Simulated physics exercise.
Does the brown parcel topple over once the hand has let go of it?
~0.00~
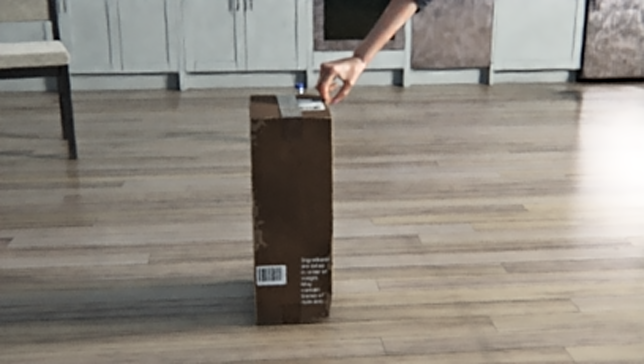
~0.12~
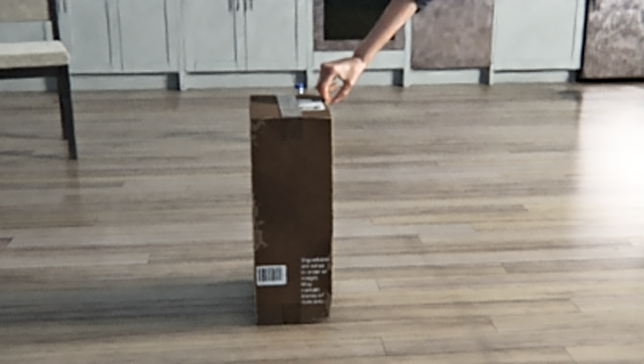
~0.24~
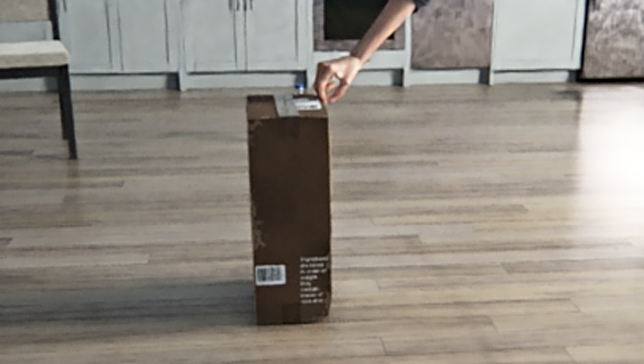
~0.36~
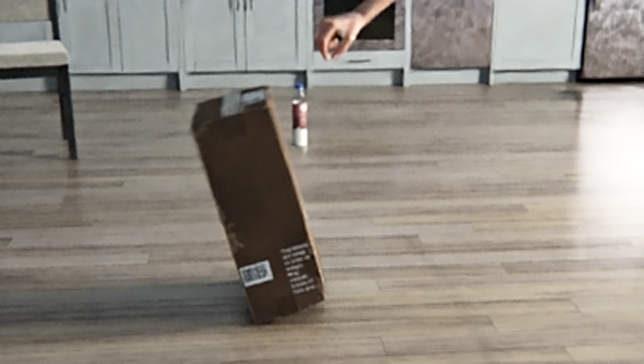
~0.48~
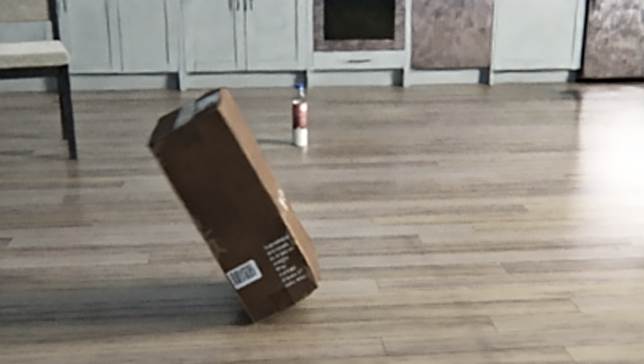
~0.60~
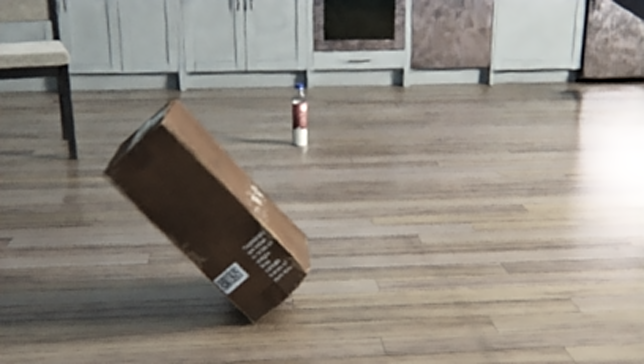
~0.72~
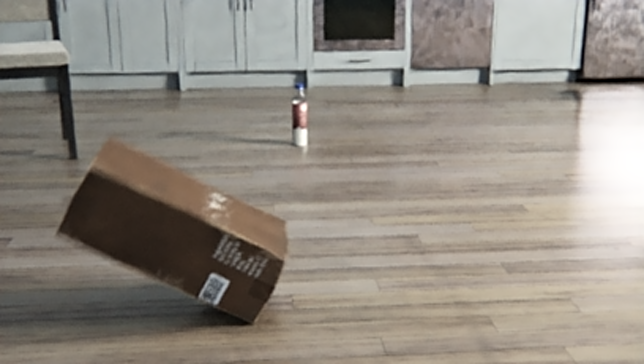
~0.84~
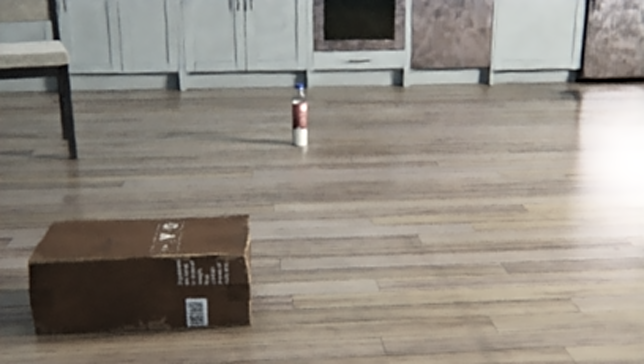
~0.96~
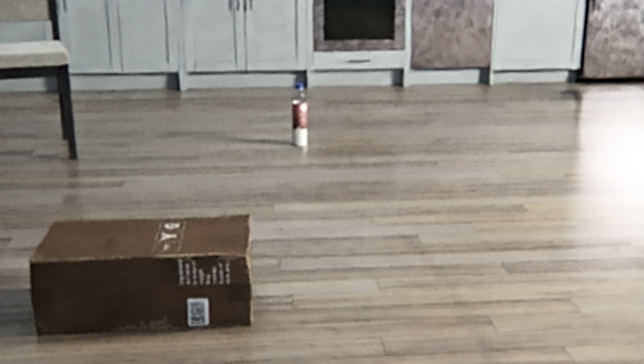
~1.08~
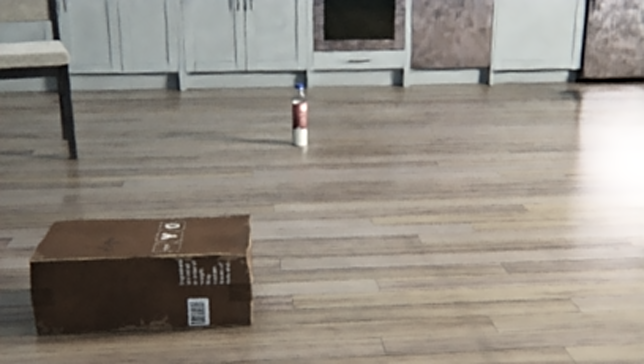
Yes, the brown parcel tips to the left and falls over. It ends lying still on its side on the floor.
